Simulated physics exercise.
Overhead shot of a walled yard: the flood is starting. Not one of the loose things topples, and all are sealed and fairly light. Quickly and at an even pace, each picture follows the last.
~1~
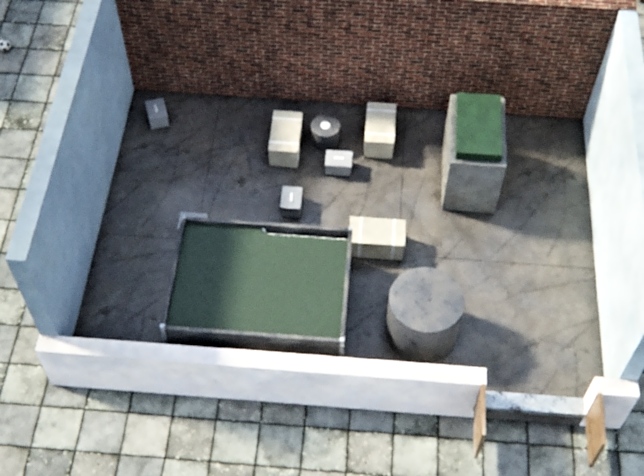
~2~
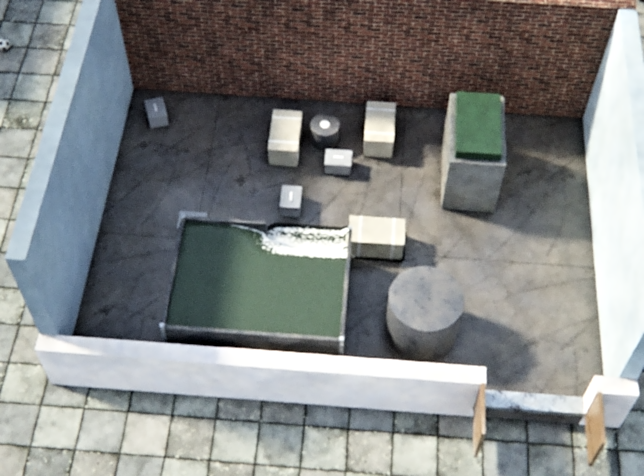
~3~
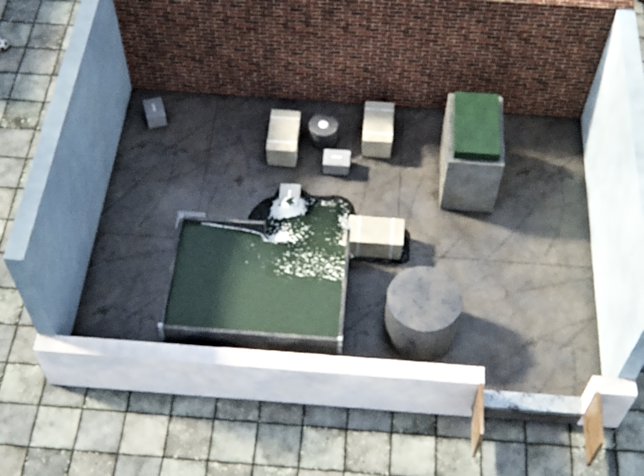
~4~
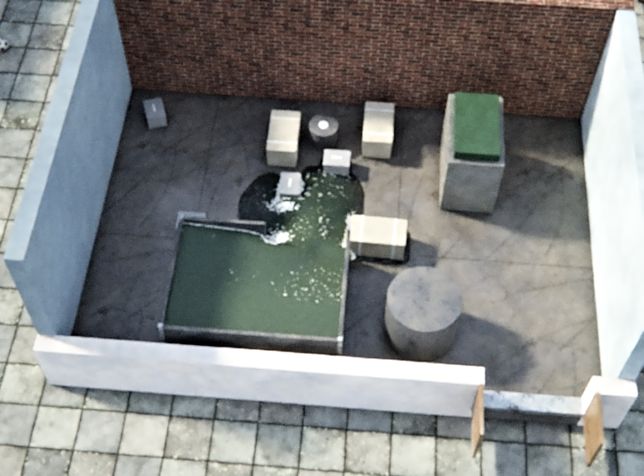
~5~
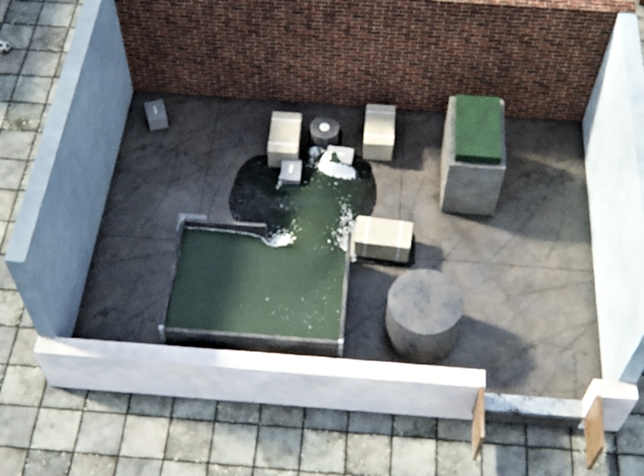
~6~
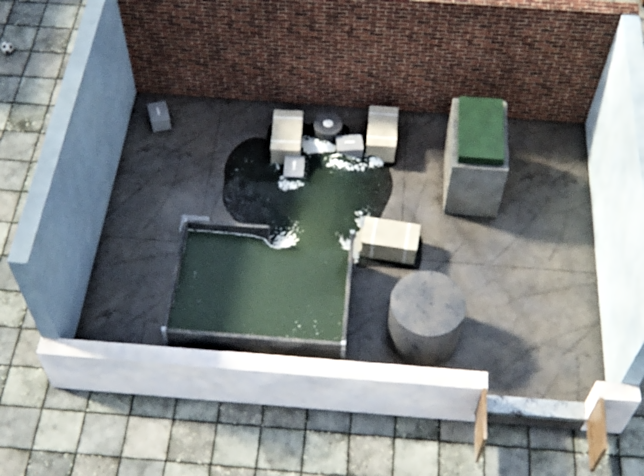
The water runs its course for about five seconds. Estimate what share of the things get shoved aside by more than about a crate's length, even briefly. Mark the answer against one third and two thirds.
Two thirds or more of them.
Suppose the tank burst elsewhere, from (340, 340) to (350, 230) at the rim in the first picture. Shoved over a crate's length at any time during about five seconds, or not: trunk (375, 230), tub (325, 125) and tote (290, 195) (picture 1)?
Same order as named: Sent that far; not sent that far; not sent that far.
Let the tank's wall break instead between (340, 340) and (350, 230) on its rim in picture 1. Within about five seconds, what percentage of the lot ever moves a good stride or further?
About 10 per cent.
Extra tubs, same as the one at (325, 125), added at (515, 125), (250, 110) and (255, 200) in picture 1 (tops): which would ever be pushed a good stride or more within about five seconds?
Here's the rundown: Sent far off, sent far off, and finally never gets far.
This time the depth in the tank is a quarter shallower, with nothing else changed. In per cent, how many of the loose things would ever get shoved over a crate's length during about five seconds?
My figure is 80 percent.
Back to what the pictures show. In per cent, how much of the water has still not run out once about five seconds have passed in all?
I make it 100 percent.
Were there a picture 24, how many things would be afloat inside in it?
Total: 4.
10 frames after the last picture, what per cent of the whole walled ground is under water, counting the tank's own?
I'd say around 45 in a hundred.
A moment on, 3 of 8 are well off their spots; 1 afloat.
Next, 5 of 8 are well off their spots; 5 afloat.
Later, 7 of 8 are well off their spots; 4 afloat.
In the end, 7 of 8 are well off their spots, and 7 have been at some point; 3 afloat.
